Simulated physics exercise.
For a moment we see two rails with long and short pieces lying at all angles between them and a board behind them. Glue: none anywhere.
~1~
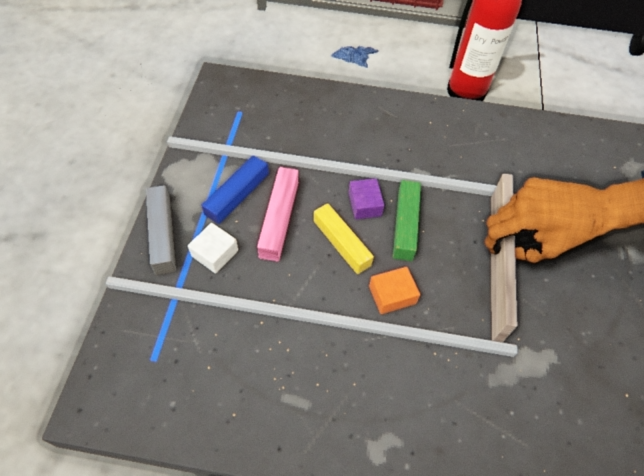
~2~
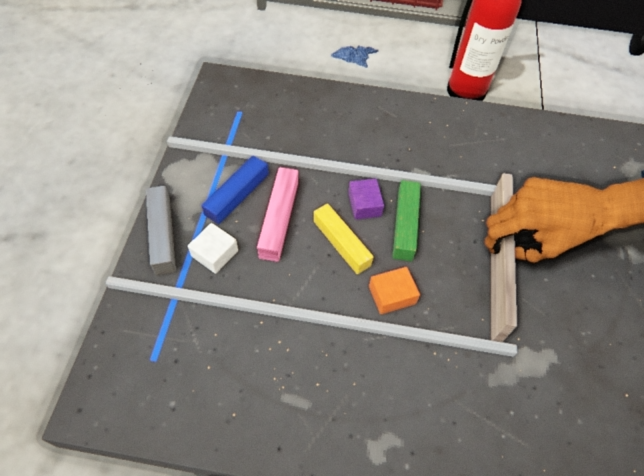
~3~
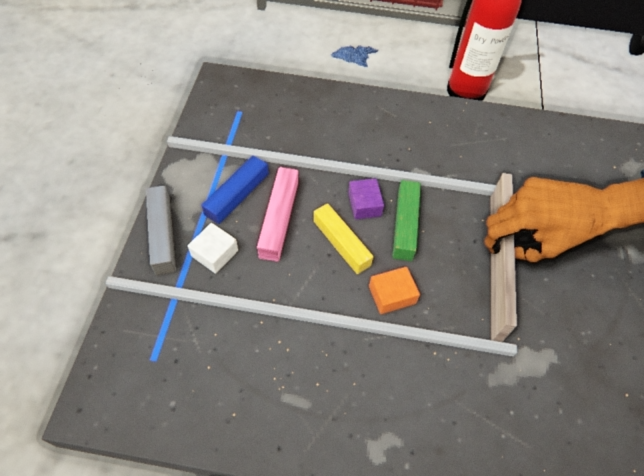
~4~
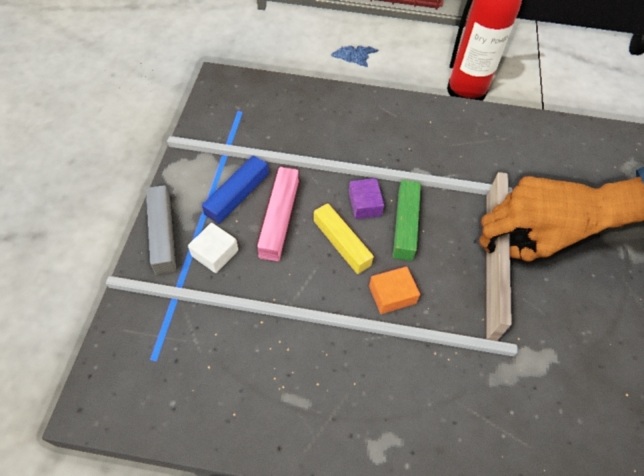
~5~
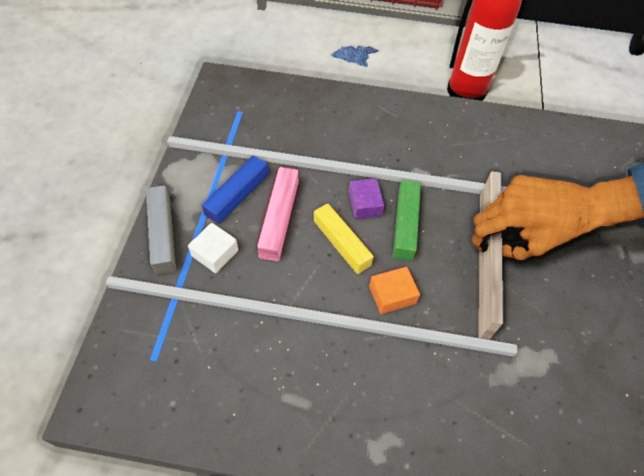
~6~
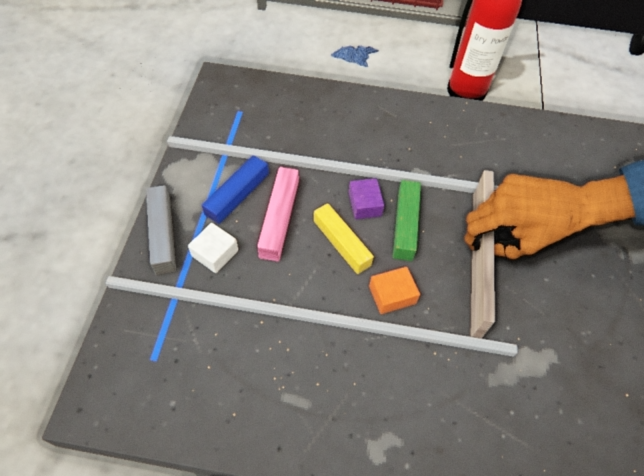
A hand at the right grips an upright wooden board and, after staying still at first, slides it slowly a short way left between two pale rails. The fixed view looks down at a dark, speckled slab on a marble surface, a red extinguisher behind. Grey, blue, white, pink, yellow, purple, green and orange blocks lie motionless from left to right, near a blue tape line.
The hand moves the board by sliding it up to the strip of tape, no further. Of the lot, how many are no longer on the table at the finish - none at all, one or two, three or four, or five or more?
By the finish, one or two are off it.
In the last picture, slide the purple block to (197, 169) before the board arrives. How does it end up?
Placed there, it goes off the edge.
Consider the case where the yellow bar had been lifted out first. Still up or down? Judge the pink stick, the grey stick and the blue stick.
Final state: Pink stick in place, grey stick off, blue stick off.
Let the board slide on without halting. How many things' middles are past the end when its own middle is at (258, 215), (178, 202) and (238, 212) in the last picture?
First 0, then 4, then 0.
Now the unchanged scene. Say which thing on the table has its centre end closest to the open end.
That would be the white block.
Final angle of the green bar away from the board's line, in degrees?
Out of line by around 0°.
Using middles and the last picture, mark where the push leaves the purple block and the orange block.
Going in order: First (185, 169), then (165, 263).
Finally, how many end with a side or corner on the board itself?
Contact count: 2.
Early on, none off yet; grey stick at rest near (161, 229); white block at rest near (214, 248); blue stick at rest near (236, 189).
A while later, none off yet; grey stick at rest near (161, 229); white block at rest near (214, 248); blue stick moving near (232, 187).
Further along, none off yet; grey stick travelled a little near (139, 231); white block travelled about its own width near (164, 251); blue stick travelled about its own width near (175, 180).
Finally, the number that fall off is one or two; lost, blue stick and grey stick.
